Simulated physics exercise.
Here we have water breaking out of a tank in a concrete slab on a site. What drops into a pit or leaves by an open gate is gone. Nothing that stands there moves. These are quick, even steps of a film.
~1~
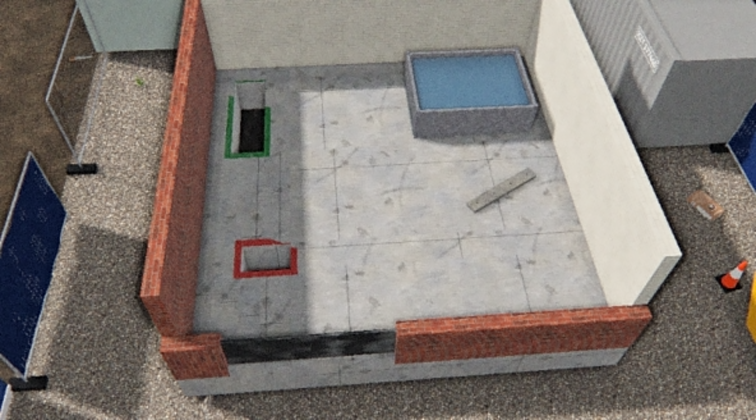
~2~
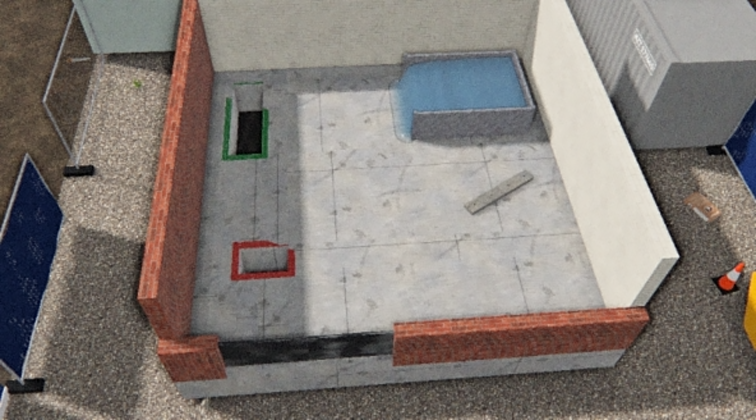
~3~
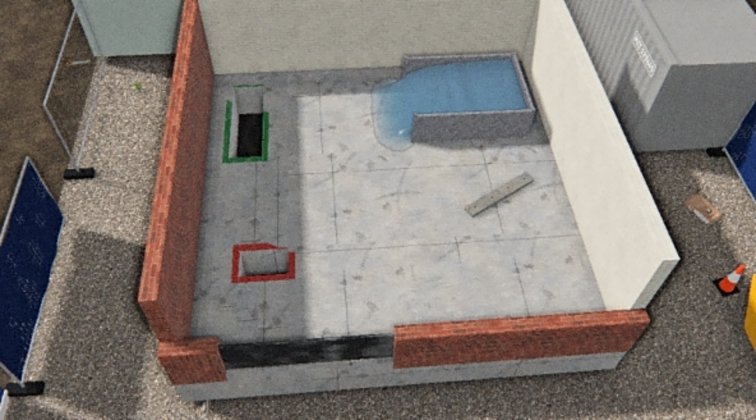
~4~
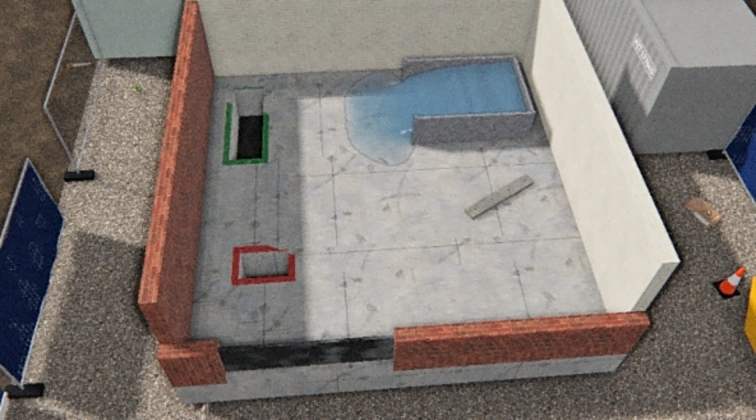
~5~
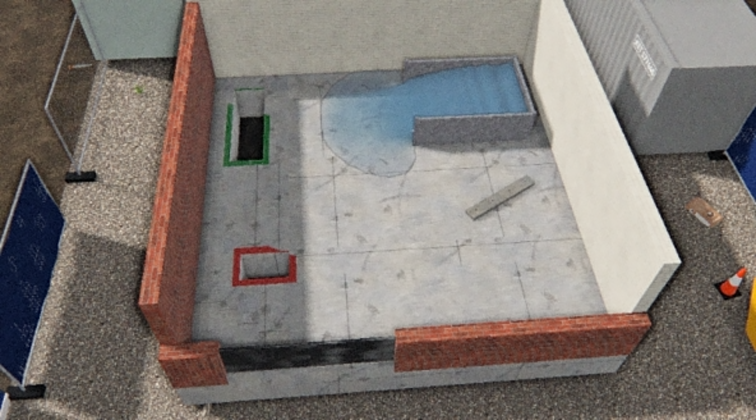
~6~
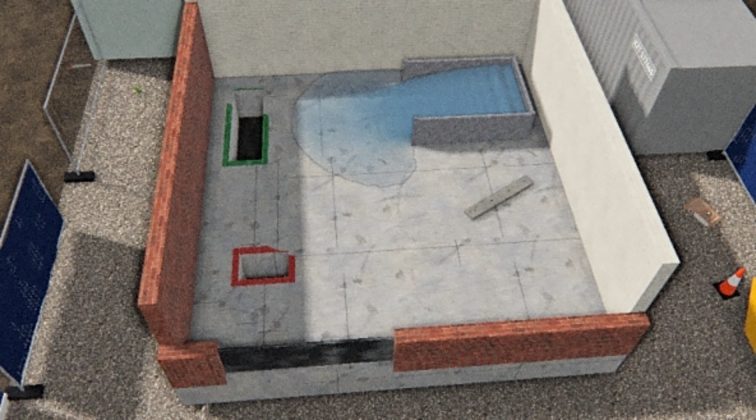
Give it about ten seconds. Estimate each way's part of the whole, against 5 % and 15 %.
The gate takes not even 5 %; the red pit takes between 5 and 15 %; the green pit takes above 15 %.
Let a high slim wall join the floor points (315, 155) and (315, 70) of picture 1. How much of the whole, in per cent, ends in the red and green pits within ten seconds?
In per cent: Red 14, green 6.
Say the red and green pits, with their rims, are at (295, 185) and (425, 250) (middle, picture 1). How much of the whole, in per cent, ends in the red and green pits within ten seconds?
In per cent: Red 25, green 10.
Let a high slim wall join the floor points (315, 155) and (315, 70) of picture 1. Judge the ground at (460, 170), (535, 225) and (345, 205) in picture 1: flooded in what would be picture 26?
In turn: Not flooded, dry, wet.
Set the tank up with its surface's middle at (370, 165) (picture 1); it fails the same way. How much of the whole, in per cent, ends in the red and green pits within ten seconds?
In per cent: Red 20, green 40.
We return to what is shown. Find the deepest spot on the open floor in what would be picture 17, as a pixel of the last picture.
Close to (215, 80).
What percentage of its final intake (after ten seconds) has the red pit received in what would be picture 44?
Close to 60 %.
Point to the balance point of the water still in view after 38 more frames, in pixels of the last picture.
I would point to (335, 177).
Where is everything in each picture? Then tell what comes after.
The first picture shows the open tank at (469, 82) is whole and still.
In the second picture, water pours out at (410, 102) and has run to (411, 141).
In the third picture, water pours out at (410, 105) and has run to (393, 147).
In the fourth picture, the front is at (373, 157), out from the gap at (410, 108).
In the fifth picture, water pours out at (411, 109) and has run to (327, 138).
In the sixth picture, the front is at (296, 131), out from the gap at (410, 110).
A moment on, water covers 30 % of the floor; the gate 0 %, the red pit 0 %, the green pit 5 %.
Next, water covers 35 % of the floor; the gate 0 %, the red pit 0 %, the green pit 17 %.
Then, water covers 45 % of the floor; the gate 0 %, the red pit 2 %, the green pit 36 %.
Later, water covers 50 % of the floor; the gate 0 %, the red pit 6 %, the green pit 54 %.
In the end, water covers 55 % of the floor; the gate 0 %, the red pit 9 %, the green pit 62 %.
